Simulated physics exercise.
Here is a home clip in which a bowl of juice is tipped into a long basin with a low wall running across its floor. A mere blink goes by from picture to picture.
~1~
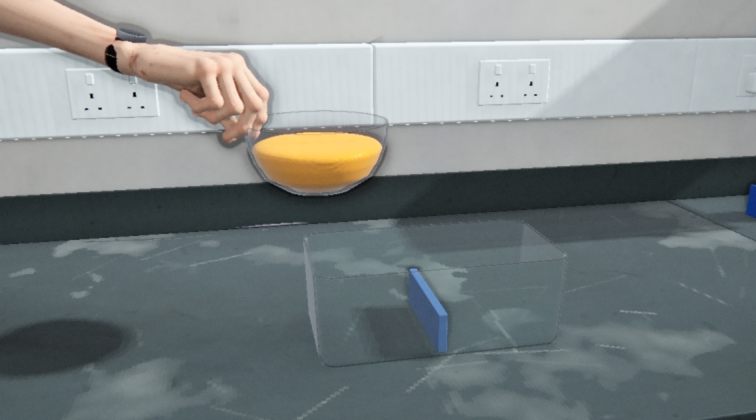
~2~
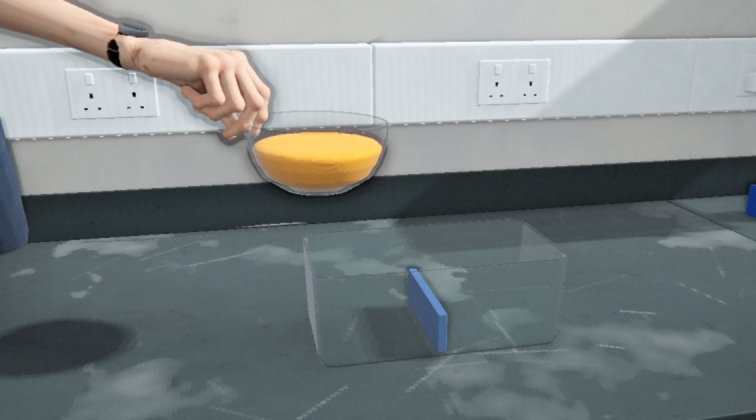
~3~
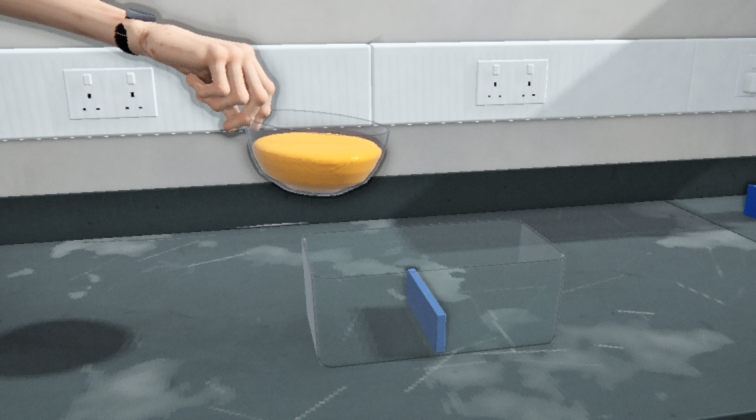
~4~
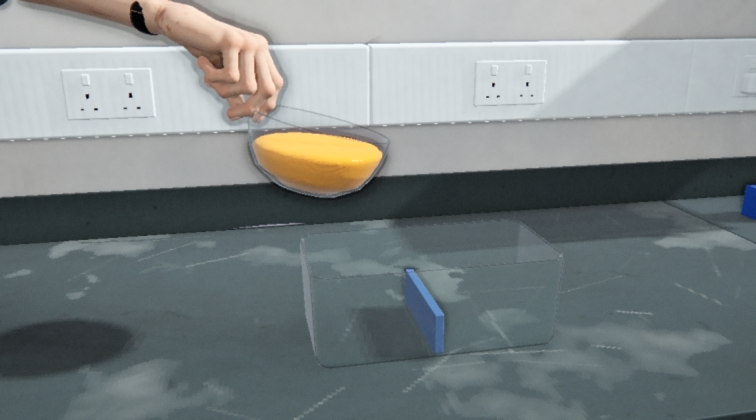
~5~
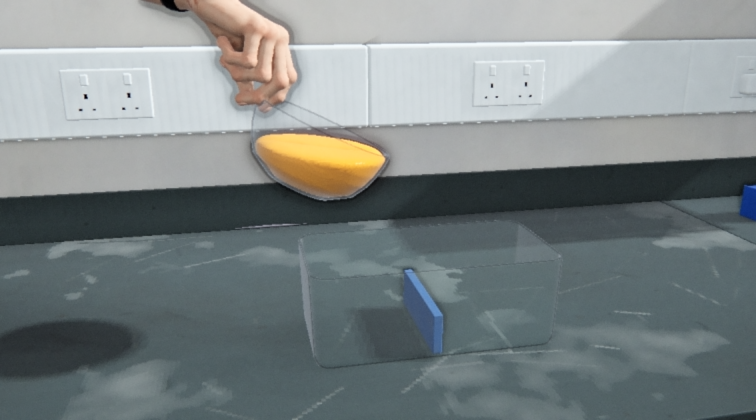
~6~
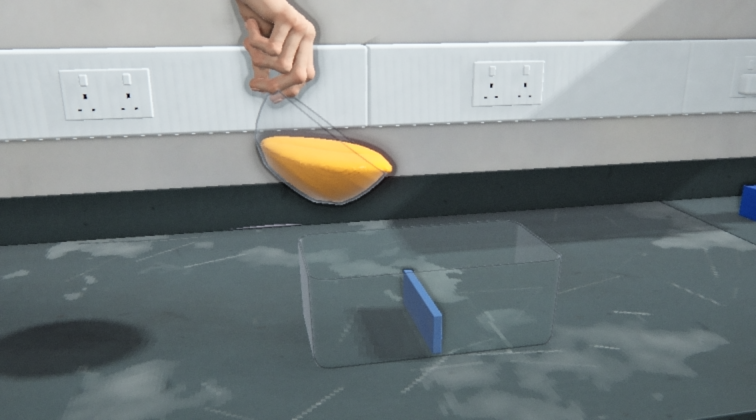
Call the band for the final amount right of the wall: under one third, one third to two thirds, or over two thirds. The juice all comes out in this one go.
Band: Under one third.
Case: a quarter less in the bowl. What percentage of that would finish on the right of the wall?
Near 10 %.
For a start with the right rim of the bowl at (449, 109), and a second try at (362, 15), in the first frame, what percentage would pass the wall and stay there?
In order, some 75 and 20 percent.
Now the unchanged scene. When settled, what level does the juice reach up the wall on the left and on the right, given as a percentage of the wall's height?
The left side ends up close to 50, the right side close to 10.
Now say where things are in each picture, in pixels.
In the first picture, it leans 0°; its right rim is at (386, 121); the juice meets the walls at (251, 146) and (379, 141); the long basin's rim runs from (309, 256) to (544, 238); the wall's top is at (427, 291).
In the second picture, it leans 2°; its right rim is at (386, 123); the juice meets the walls at (251, 146) and (380, 142).
In the third picture, it leans 7°; its right rim is at (387, 130); the juice meets the walls at (252, 143) and (379, 145).
In the fourth picture, it leans 15°; its right rim is at (387, 140); the juice meets the walls at (252, 141) and (380, 148).
In the fifth picture, it leans 27°; its right rim is at (386, 155); the juice meets the walls at (255, 141) and (383, 152).
In the sixth picture, it leans 39°; its right rim is at (383, 171); the juice meets the walls at (260, 143) and (377, 158); 3 per cent is over the edge.
A moment on, the bowl is tipped right over and 4 per cent is still to pour, 60 is left of the wall and 16 right of it.
Next, the bowl is tipped right over and 1 per cent is still to pour, 67 is left of the wall and 16 right of it.
Then the bowl is tipped right over and 0 per cent is still to pour, 73 is left of the wall and 20 right of it.
Later the bowl is tipped right over and 0 per cent is still to pour, 74 is left of the wall and 22 right of it.
Finally, 74 per cent lies left of the wall, 22 right of it and 5 outside.
